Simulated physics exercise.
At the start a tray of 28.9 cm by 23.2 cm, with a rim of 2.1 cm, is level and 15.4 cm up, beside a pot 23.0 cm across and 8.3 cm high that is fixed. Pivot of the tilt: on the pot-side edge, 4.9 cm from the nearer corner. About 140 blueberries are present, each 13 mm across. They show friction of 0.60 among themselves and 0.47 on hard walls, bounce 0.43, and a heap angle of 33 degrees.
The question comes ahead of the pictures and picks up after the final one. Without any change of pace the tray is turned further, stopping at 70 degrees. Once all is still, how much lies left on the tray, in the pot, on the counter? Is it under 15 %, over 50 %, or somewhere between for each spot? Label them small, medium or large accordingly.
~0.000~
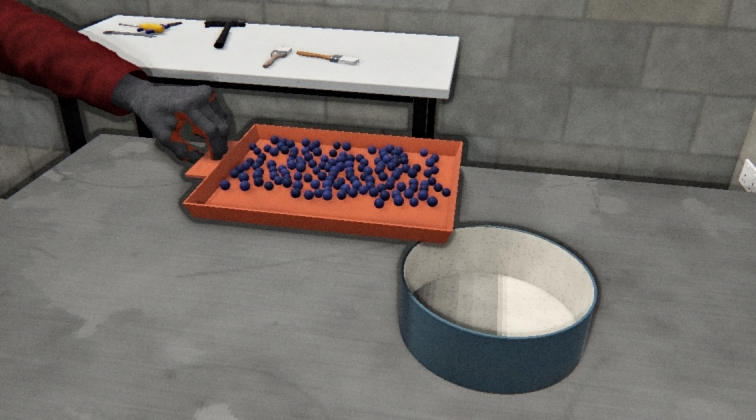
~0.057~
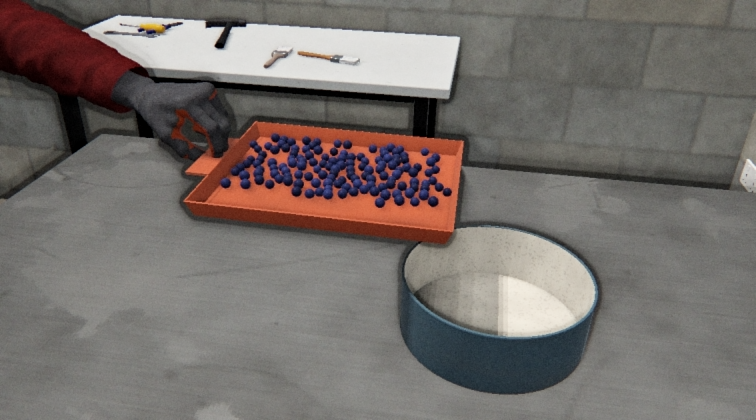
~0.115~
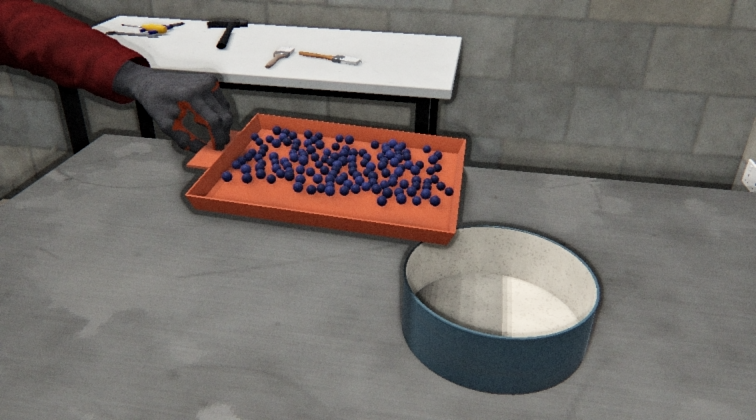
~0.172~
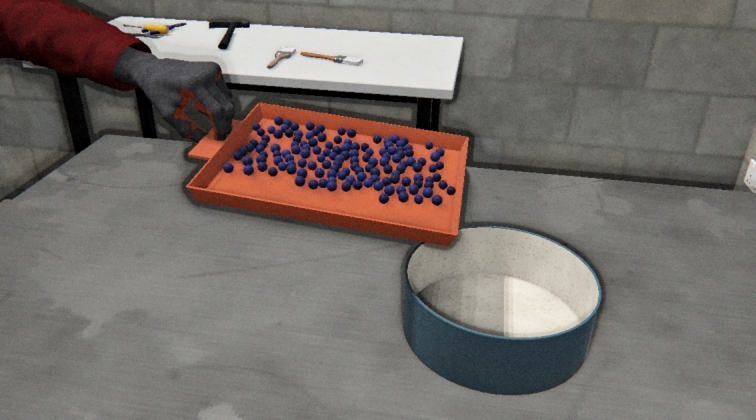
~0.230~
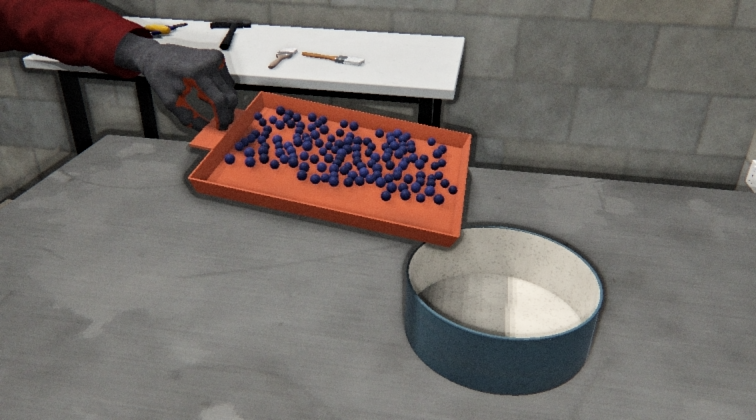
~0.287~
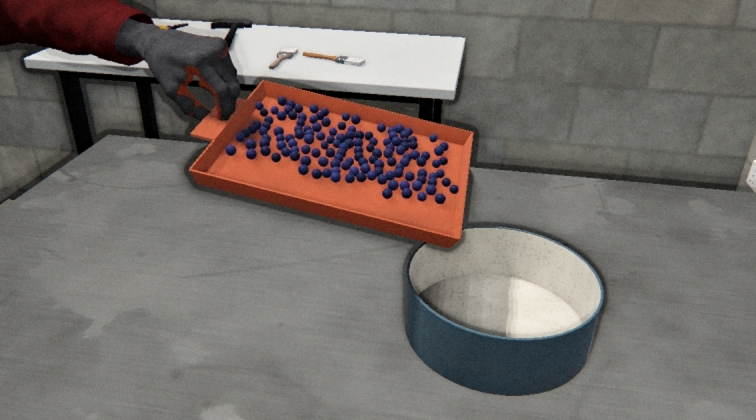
Tray - medium, pot - large, counter - small.
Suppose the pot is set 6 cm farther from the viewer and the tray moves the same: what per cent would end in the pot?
Roughly 25 per cent.
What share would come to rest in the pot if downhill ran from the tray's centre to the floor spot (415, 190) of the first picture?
Estimate: Near 0 per cent.
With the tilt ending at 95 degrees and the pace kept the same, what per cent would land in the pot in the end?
That would be around 100 percent.
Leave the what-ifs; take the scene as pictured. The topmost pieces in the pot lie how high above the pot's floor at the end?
Measured height: Approx. 2.5 cm.
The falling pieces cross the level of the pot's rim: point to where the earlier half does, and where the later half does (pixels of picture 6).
(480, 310) first, (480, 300) later, roughly.
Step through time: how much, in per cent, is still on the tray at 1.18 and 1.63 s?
Estimates: 95; 80.
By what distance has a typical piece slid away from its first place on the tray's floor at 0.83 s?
Displacement on the tray: About 11 cm.
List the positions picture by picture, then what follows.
Tray tilt 0 degrees, front corners at (192, 201) and (446, 227); middle of the pieces at (335, 171); pot at (497, 274), in the first picture.
Tray tilt 1 degrees, front corners at (193, 199) and (447, 227); middle of the pieces at (336, 170), in the second picture.
Tray tilt 3 degrees, front corners at (194, 193) and (449, 228); middle of the pieces at (337, 165), in the third picture.
Tray tilt 6 degrees, front corners at (195, 184) and (451, 230), lowest corner right front; middle of the pieces at (339, 159), in the fourth picture.
Tray tilt 9 degrees, front corners at (197, 176) and (453, 232), lowest corner right front; middle of the pieces at (342, 154), in the fifth picture.
Tray tilt 12 degrees, front corners at (198, 168) and (454, 233), lowest corner right front; middle of the pieces at (343, 148); pot at (503, 275). Its pace works out near 50 degrees a second, in the sixth picture.
After 0.83 s, tilt 40 degrees; the tray holds 100 %, the pot 0 %.
After 1.18 s, tilt 57 degrees; the tray holds 95 %, the pot 0 %.
After 1.63 s, tilt 70 degrees; the tray holds 80 %, the pot 15 %.
At rest (3.1 s), tray 35 %, pot 65 %, counter 0 %.
